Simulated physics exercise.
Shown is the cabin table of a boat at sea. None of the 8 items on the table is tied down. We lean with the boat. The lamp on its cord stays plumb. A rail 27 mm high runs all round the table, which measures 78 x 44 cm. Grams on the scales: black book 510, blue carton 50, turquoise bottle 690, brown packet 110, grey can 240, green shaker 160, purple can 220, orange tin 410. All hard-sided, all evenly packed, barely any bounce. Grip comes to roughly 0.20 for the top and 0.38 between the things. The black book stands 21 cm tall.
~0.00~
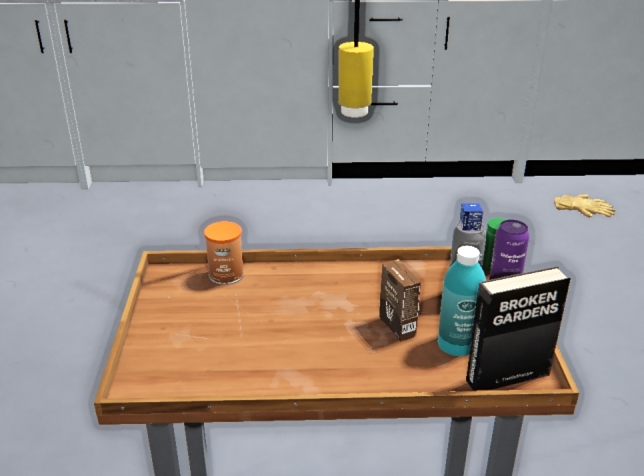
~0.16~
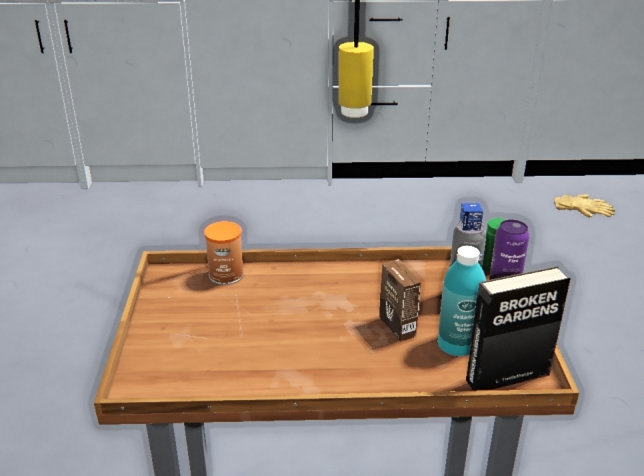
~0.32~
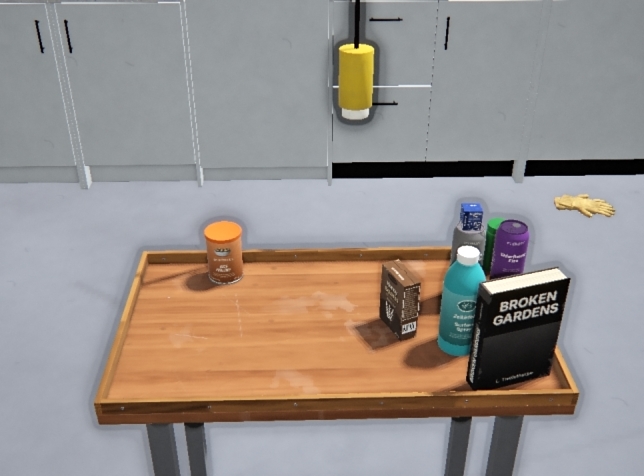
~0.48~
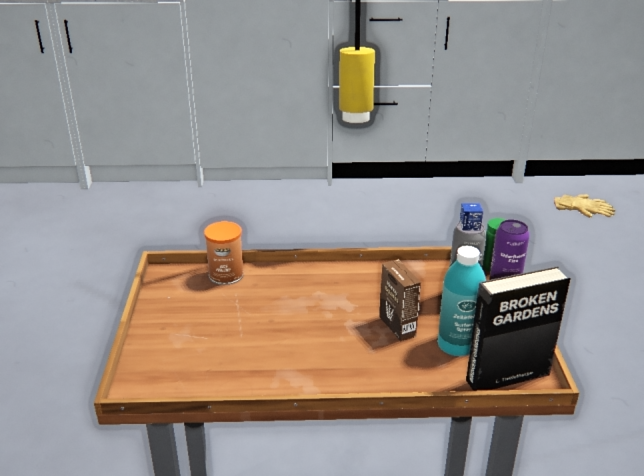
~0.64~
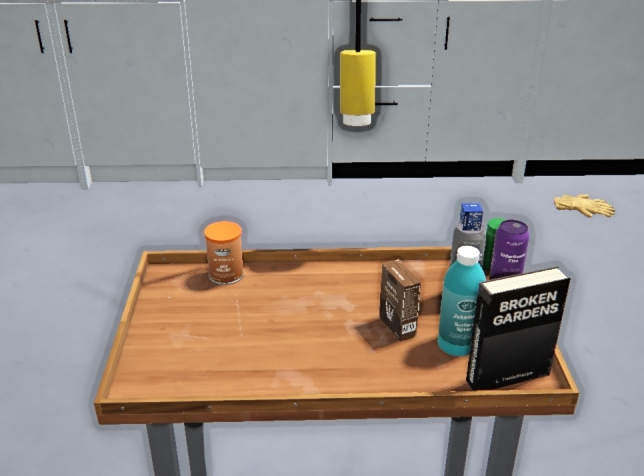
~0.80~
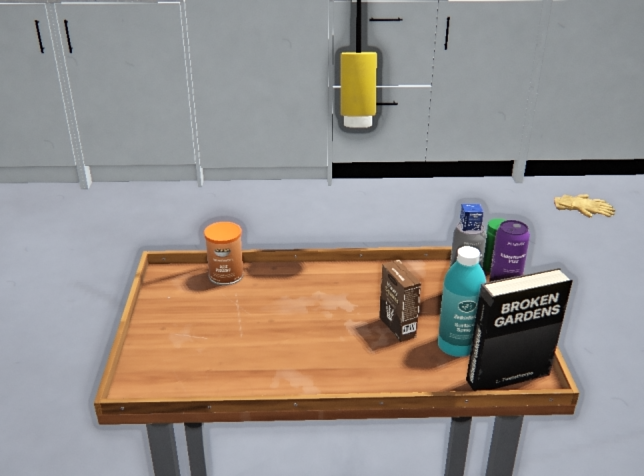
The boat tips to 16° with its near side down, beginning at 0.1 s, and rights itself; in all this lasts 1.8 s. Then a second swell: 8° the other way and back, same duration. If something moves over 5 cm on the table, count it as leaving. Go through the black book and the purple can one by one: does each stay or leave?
Black book - it leaves; purple can - it leaves.
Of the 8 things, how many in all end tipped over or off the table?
1.
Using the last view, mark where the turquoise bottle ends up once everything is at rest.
Close to pixel (476, 341) in the final view.
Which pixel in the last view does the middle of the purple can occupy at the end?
It settles at around (537, 328).
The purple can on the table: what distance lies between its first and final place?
About 20 cm.
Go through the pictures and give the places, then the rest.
In the first picture, boat level; black book (516, 331); purple can (508, 263).
In the second picture, boat level; brown packet (399, 300).
In the third picture, boat heeled 2°, near side down; orange tin (225, 253).
In the fourth picture, boat heeled 6°, near side down; blue carton (471, 217); turquoise bottle (463, 300).
In the fifth picture, boat heeled 10°, near side down; brown packet (399, 300).
In the sixth picture, boat heeled 14°, near side down; black book (517, 332); purple can (508, 264).
By 1.10 s, boat heeled 16°, near side down; black book now off the table; purple can 4 cm from its spot near (514, 275); brown packet 5 cm from its spot.
By 1.30 s, boat heeled 12°, near side down; purple can 11 cm from its spot near (522, 295); brown packet 11 cm from its spot; blue carton 11 cm from its spot.
By 1.60 s, boat heeled 4°, near side down; purple can 19 cm from its spot near (535, 325); blue carton 20 cm from its spot; grey can 20 cm from its spot.
When it is over (4.2 s), off the table, black book; not toppled but over 5 cm from the start, blue carton, turquoise bottle, brown packet, grey can, green shaker, purple can and orange tin. In the last view, purple can near (537, 328).
